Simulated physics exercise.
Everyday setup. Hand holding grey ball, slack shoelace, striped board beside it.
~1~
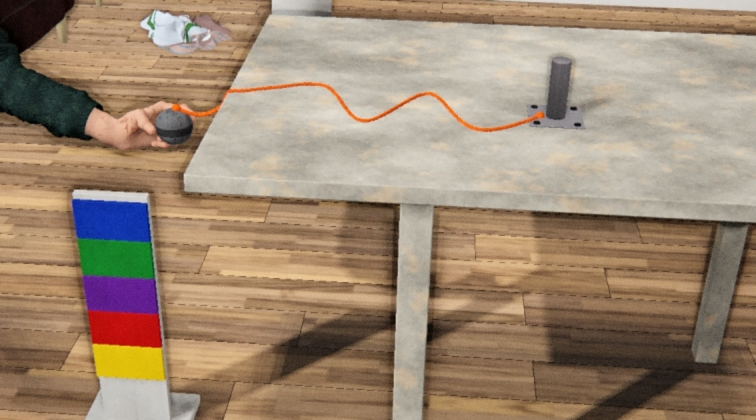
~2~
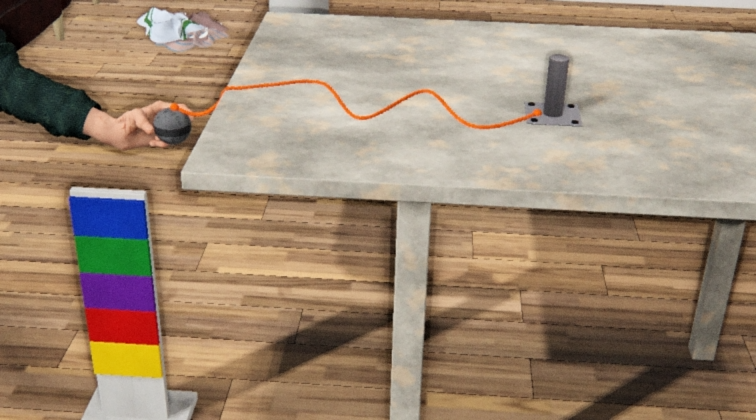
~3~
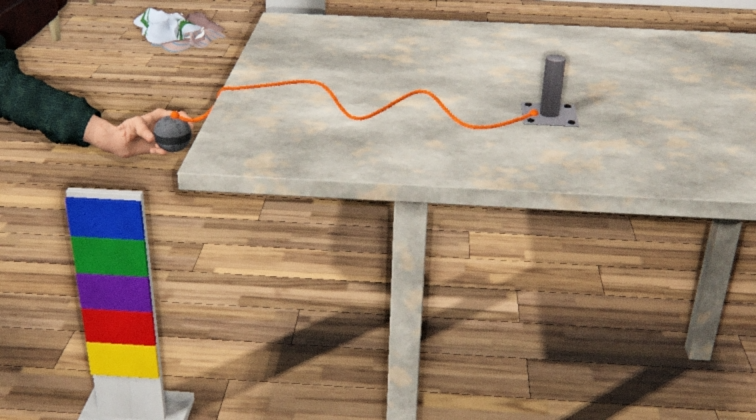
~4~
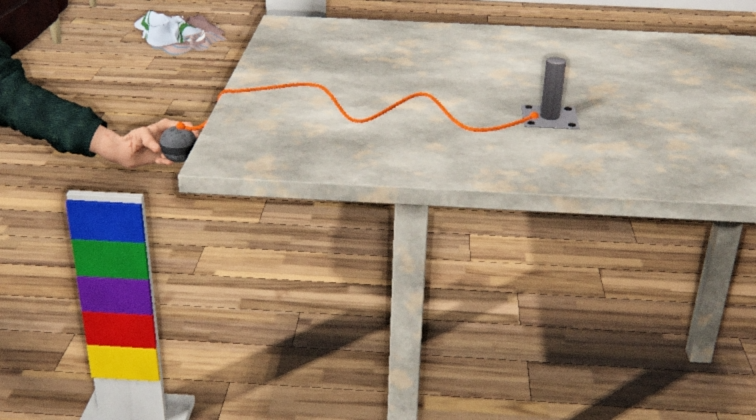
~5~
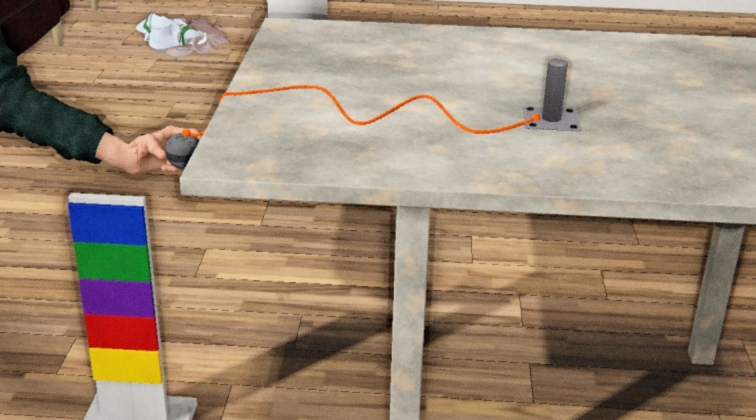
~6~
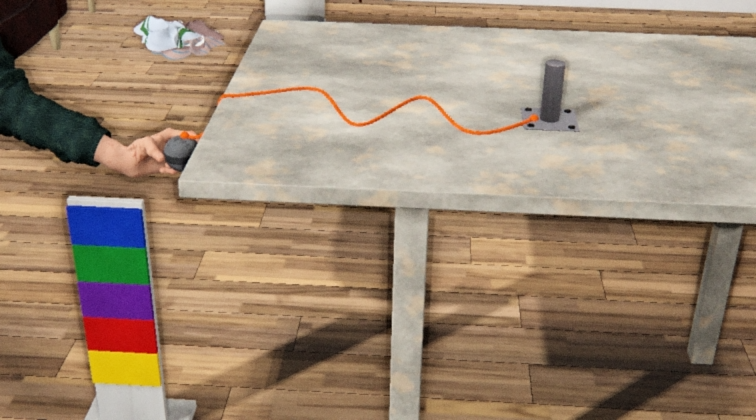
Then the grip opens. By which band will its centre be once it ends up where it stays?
By the purple band.
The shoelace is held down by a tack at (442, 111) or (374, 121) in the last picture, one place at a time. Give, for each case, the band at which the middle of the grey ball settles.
Results, in sequence: Green / blue.
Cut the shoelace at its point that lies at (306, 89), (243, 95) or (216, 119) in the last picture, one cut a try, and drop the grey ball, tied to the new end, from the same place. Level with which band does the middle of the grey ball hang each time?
Try by try, the answer is no band; blue; green.
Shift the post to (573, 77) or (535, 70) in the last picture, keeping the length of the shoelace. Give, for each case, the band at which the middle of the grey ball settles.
Green; purple.
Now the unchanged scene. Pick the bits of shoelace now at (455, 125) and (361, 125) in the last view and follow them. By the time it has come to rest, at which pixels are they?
They finish close to (432, 112) and close to (263, 102).
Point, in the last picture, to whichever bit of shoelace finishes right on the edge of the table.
It is around (339, 111).
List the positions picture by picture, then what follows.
The first frame shows grey ball (174, 126); blue (111, 222); green (116, 260); purple (120, 296); red (124, 330); yellow (129, 364).
The second frame shows grey ball (172, 126); shoelace through (502, 125) (442, 101) (385, 110) (336, 95) (258, 86).
The third frame shows grey ball (173, 134).
The fourth frame shows grey ball (179, 144); shoelace through (499, 128) (439, 104) (383, 113) (333, 98) (255, 89).
The fifth frame shows grey ball (184, 151).
The sixth frame shows grey ball (182, 153); shoelace through (499, 131) (438, 107) (382, 117) (333, 102) (255, 94).
A little later, ball near (198, 293); level with purple.
Next, ball near (258, 295); level with purple.
Later still, ball near (220, 306); level with purple.
When it is over, ball near (232, 309); level with purple. Its middle rests at the purple band.
